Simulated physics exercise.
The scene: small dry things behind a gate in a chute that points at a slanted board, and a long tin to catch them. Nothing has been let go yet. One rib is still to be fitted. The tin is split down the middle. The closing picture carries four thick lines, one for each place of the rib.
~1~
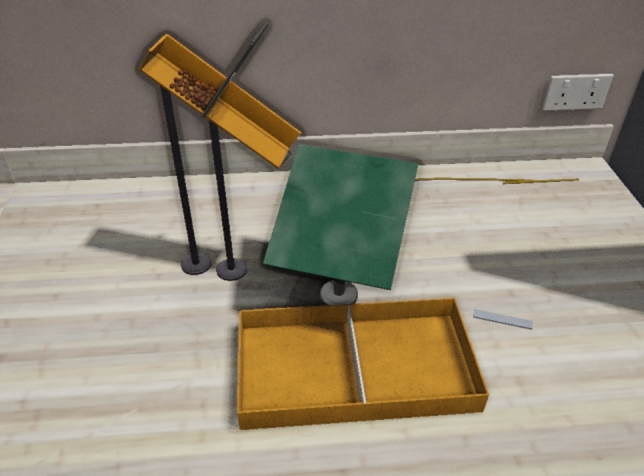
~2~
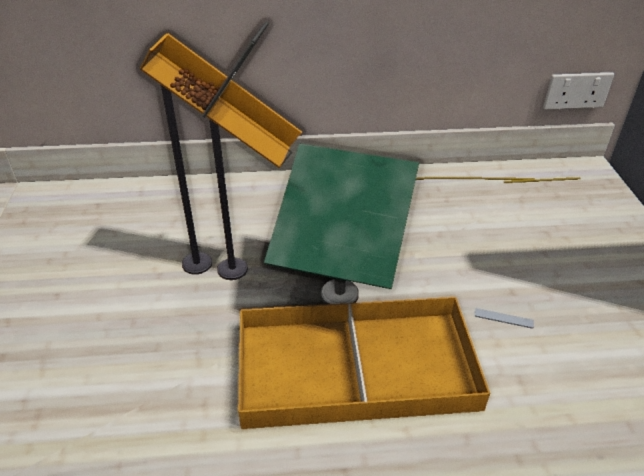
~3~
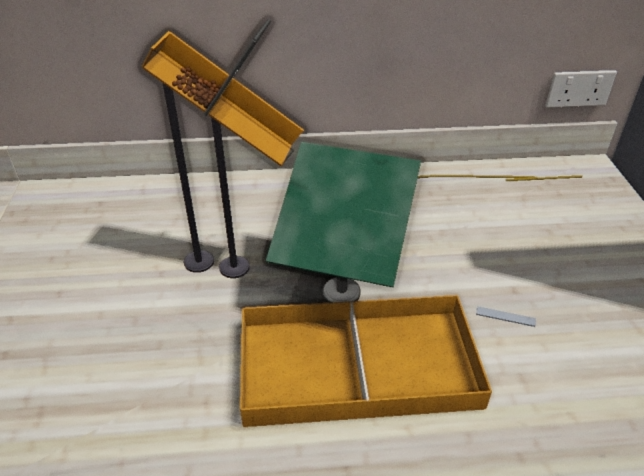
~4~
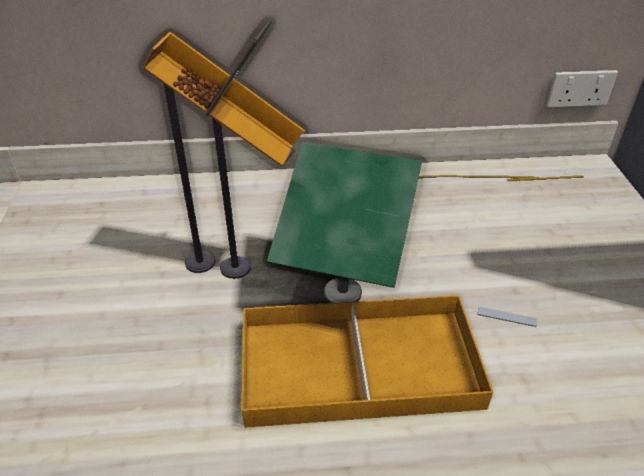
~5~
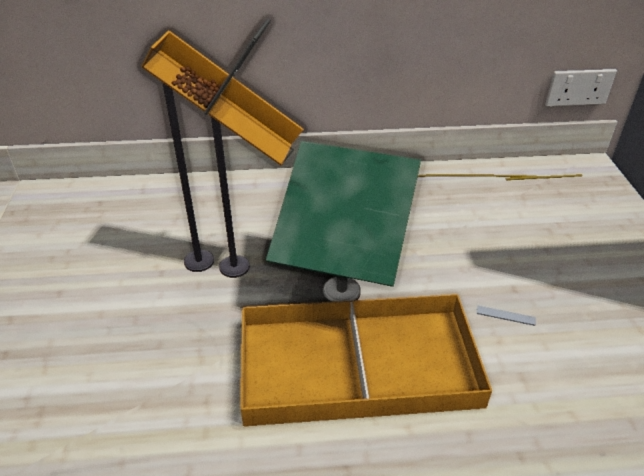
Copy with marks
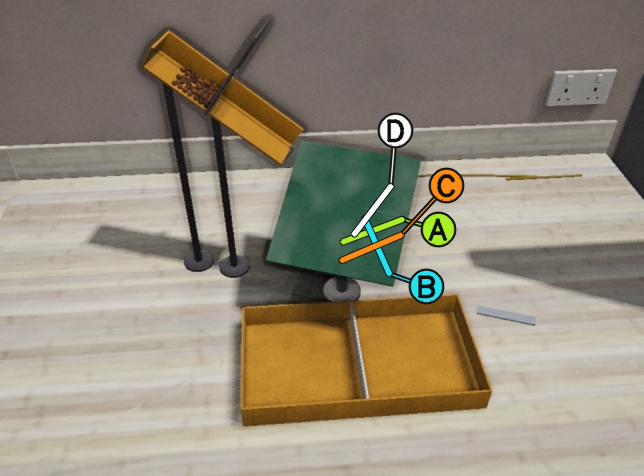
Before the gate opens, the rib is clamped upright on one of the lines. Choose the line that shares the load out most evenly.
Use line B.
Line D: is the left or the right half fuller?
More lands on the left.
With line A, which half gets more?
The left half.
On the marked copy, line A from (402, 219) to (342, 241); line B from (364, 218) to (389, 273); line C from (400, 235) to (342, 260); line D from (390, 186) to (354, 234).
With A, of what is caught, all but a few in the left half, only a few in the right.
With B, of what is caught, close to half in the left half, close to half in the right.
With C, of what is caught, all but a few in the left half, only a few in the right.
With D, of what is caught, all but a few in the left half, a small share in the right.
